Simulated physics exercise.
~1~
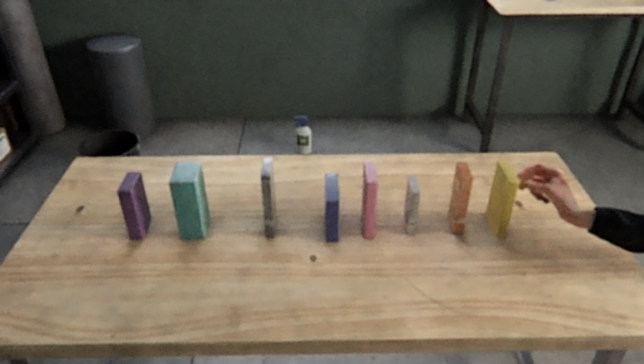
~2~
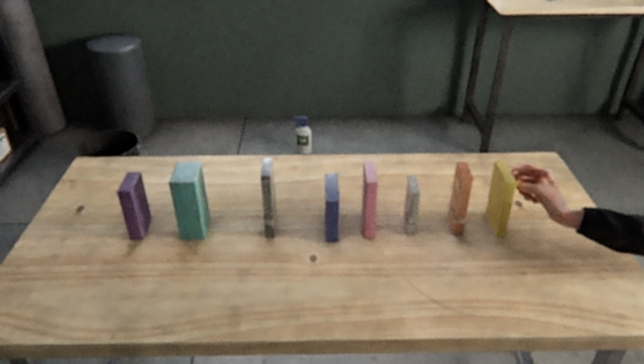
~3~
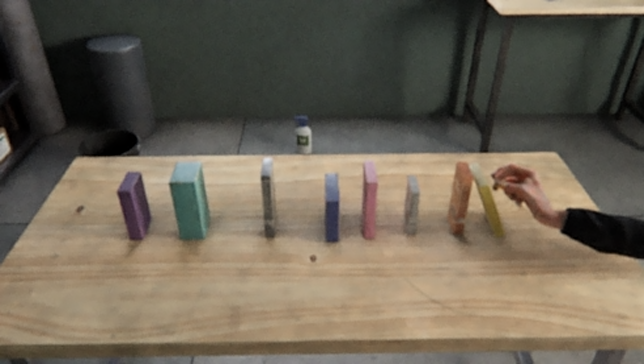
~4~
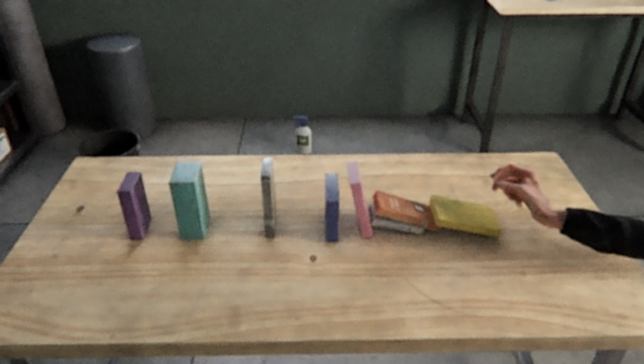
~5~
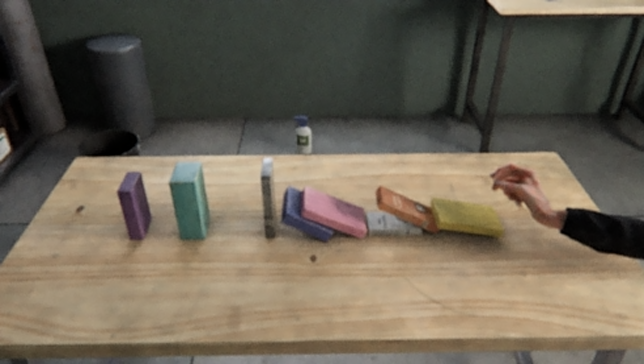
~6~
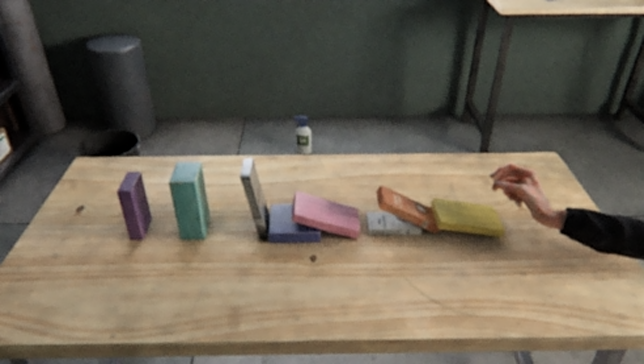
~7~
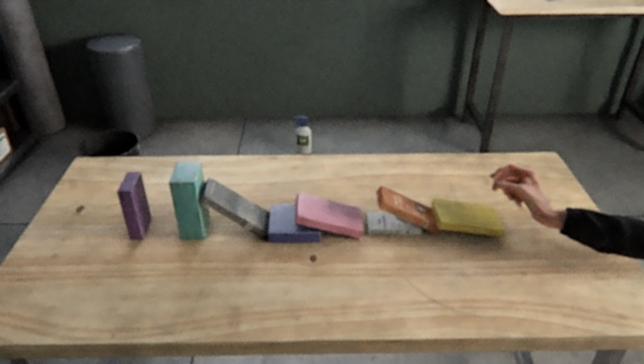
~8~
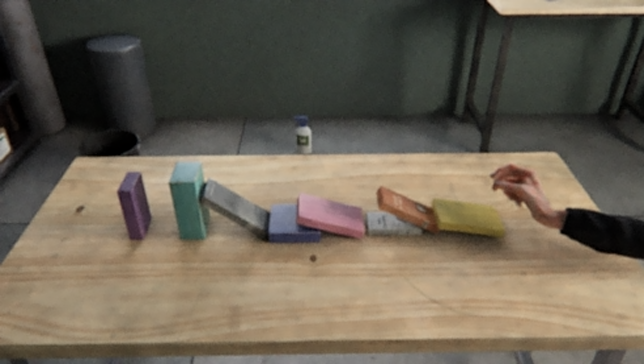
Yellow block tipped by a hand toppling a row leftward until the grey one leans on the standing turquoise block, purple still upright.
